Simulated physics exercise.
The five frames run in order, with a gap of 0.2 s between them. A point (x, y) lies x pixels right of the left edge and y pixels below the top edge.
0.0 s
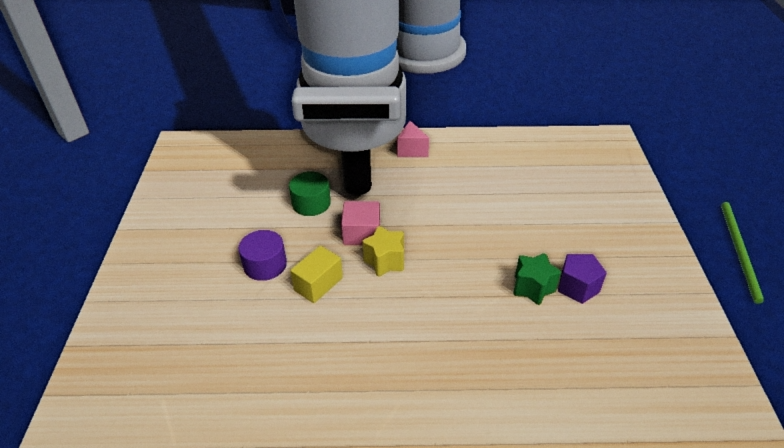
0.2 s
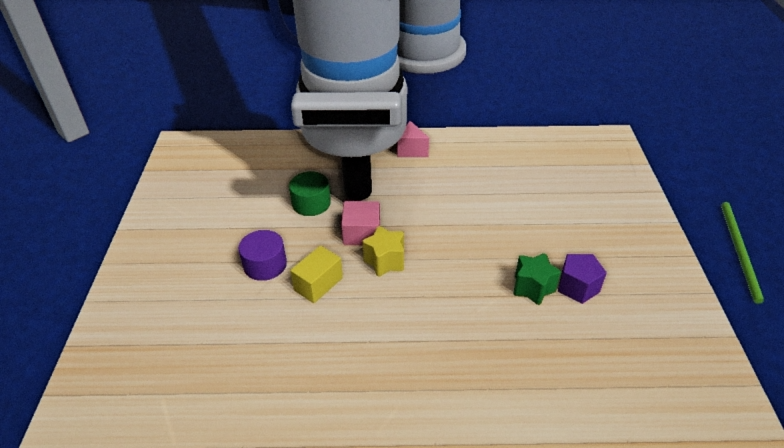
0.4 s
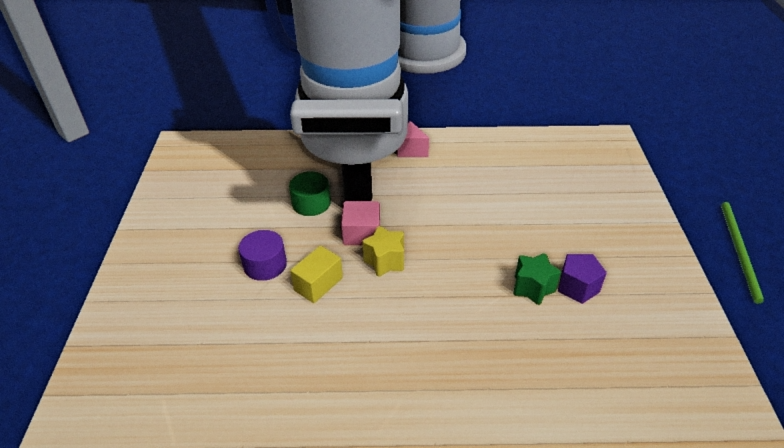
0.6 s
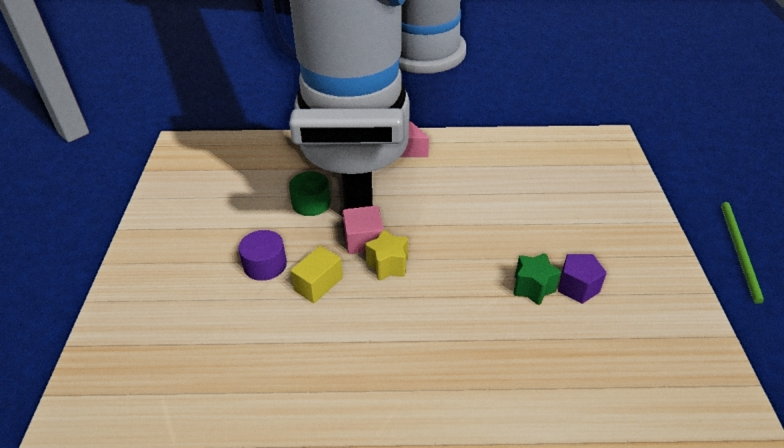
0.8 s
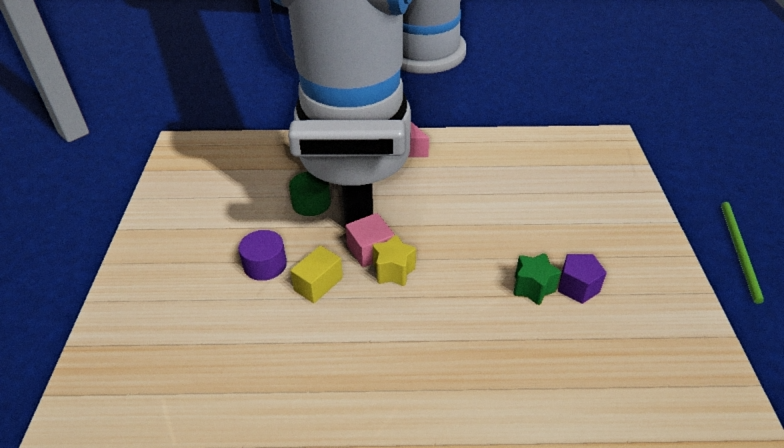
A robot arm's black rod moved down the wooden board toward a pink block, then pushed it slightly downward and to the right along with the yellow star beside it, while the other blocks stayed still.
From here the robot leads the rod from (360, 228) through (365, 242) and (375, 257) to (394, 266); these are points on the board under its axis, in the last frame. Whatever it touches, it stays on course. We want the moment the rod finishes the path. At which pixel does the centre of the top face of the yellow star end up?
It is going to be at (427, 298).
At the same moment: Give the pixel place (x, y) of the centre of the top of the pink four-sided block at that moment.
If I read the scene right, the answer is (404, 271).
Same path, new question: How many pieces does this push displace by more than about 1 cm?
Of all the blocks, two travel more than a centimetre.
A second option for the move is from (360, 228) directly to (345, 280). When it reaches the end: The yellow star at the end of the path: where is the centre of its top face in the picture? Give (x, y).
It is going to be at (418, 271).
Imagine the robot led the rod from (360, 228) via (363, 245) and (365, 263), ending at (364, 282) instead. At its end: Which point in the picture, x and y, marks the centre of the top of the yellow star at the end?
For the centre of its top, I'd go with (431, 290).
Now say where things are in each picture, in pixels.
The first frame shows lower end of the rod at (358, 187), tops of blocks, yellow rectangle at (316, 263), pink four-sided block at (361, 213), yellow star at (385, 241).
The second frame shows rod at (358, 192), blocks as before.
The third frame shows rod at (358, 199), blocks as before.
The fourth frame shows rod at (359, 207), pink four-sided block at (363, 219), yellow star at (388, 245).
The fifth frame shows rod at (359, 218), yellow rectangle at (316, 263), pink four-sided block at (370, 229), yellow star at (393, 251).
The first path, step by step. Halfway along, rod at (368, 240); pink four-sided block at (382, 253); yellow star at (411, 274).
At the end, rod at (393, 256); yellow rectangle not moved; pink four-sided block at (404, 271); yellow star at (427, 298).
